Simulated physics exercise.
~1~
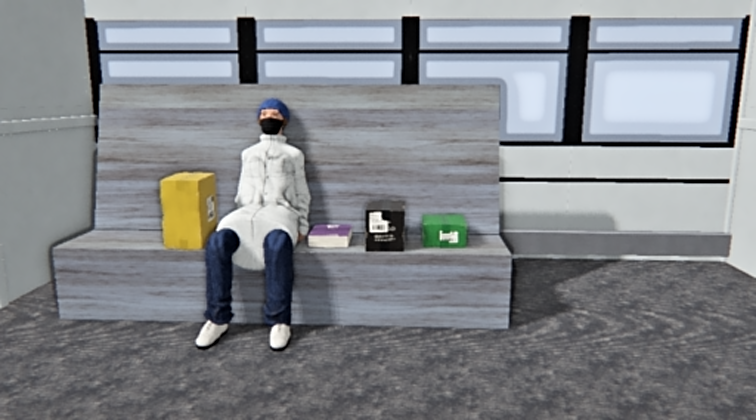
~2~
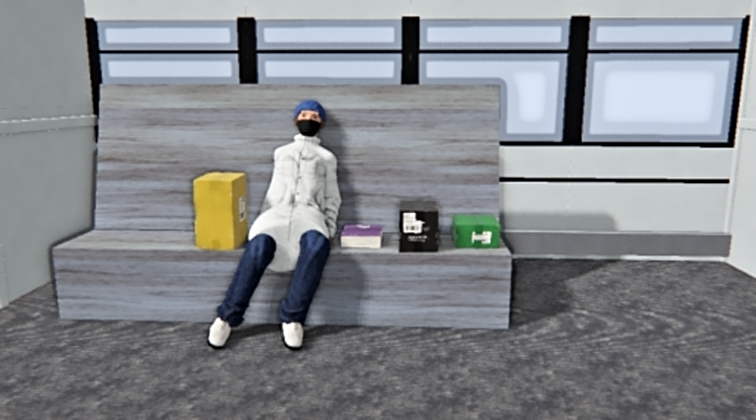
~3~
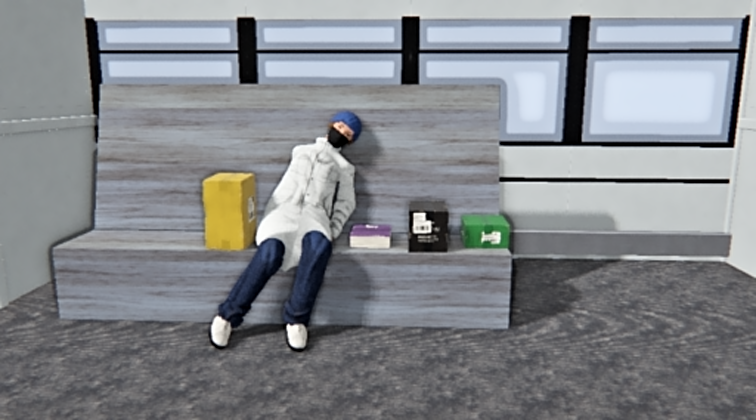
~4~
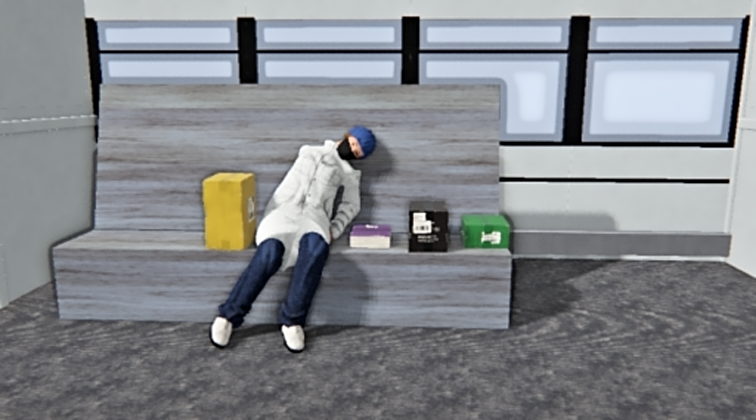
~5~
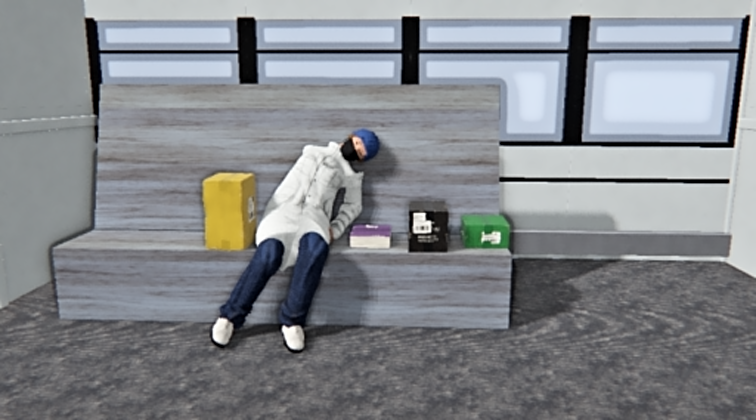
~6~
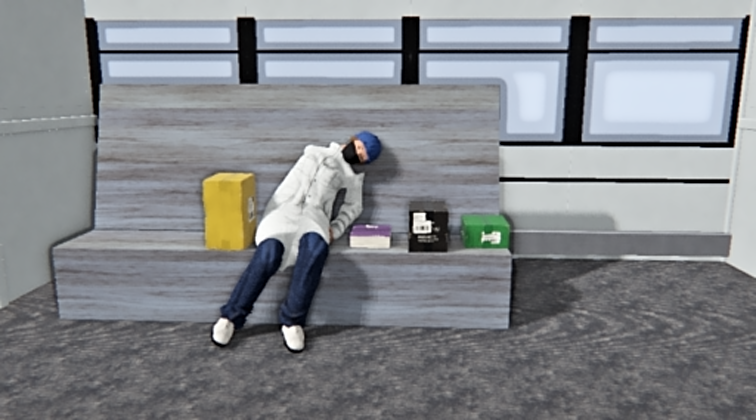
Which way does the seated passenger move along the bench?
The passenger moves to the right, sliding a little along the seat and then leaning over that way.
